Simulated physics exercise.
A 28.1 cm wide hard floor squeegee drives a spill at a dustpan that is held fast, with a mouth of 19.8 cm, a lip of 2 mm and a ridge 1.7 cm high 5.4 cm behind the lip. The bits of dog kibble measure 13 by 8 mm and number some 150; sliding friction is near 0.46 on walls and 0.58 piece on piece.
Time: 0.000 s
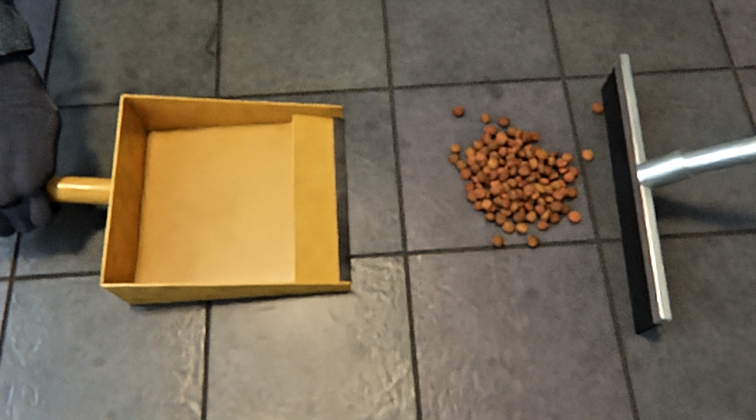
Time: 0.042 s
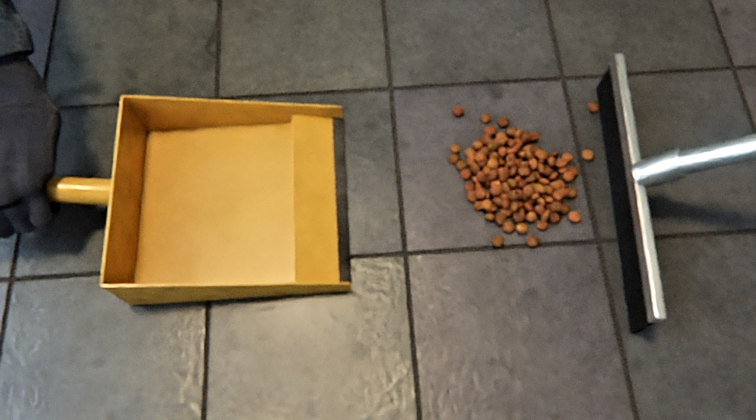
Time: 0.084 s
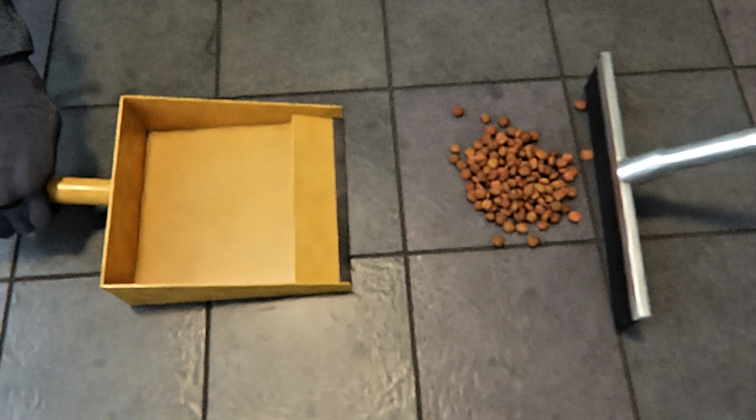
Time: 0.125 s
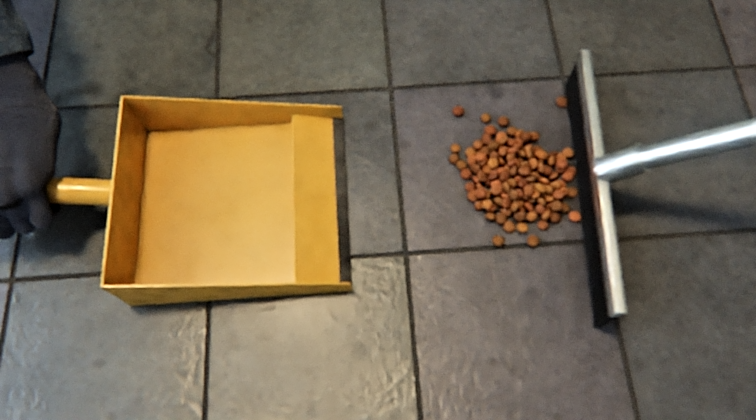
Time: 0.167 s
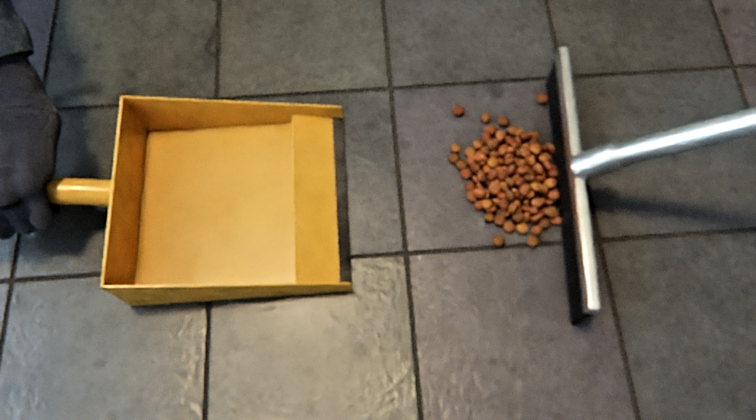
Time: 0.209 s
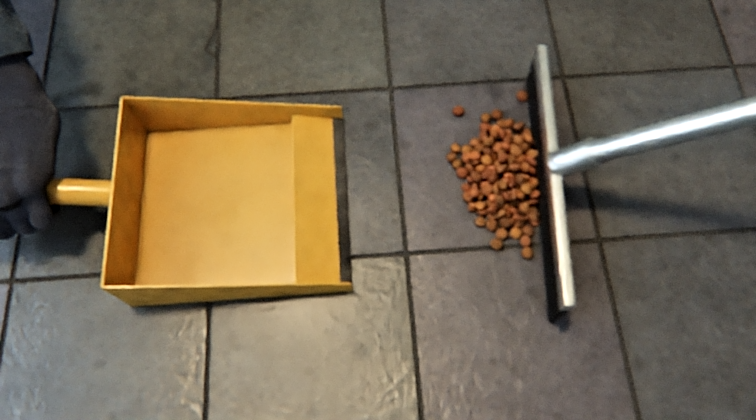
A squeegee slides left across dark tiles and pushes into a pile of brown kibble.
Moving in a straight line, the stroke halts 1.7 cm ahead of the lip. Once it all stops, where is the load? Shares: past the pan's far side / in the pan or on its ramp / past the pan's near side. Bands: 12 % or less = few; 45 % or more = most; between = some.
Shares - past the pan's far side: Some; in the pan or on its ramp: Some; past the pan's near side: Few.
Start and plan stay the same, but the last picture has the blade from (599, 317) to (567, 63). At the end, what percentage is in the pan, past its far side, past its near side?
Per cent by place - pan 35, far side 5, near side 0.
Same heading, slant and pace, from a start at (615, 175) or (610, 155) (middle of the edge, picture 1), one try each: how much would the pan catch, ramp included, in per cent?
The two tries give about 40 % and about 40 %.
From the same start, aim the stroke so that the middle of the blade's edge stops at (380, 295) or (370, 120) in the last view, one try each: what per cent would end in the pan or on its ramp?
Roughly 20 % and 35 %.
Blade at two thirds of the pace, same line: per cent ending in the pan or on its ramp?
About 30 %.
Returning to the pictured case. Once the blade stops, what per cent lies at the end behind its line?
Around 0 in a hundred.
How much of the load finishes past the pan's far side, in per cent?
Close to 15 in a hundred end up there.
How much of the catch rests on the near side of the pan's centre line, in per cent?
Estimate: Close to 20 %.
After 0.38 s, middle of the blade 11 cm from the lip; 0 % over the lip, far side 5 %, near side 0 %.
After 0.50 s, middle of the blade 5 cm from the lip; 5 % over the lip, far side 15 %, near side 0 %.
After 0.74 s, middle of the blade 3 cm from the lip; 35 % over the lip, far side 15 %, near side 0 %.
At rest (1.1 s), far side 15 %, pan 35 %, near side 0 %, in front of the lip or behind the blade 45 %.
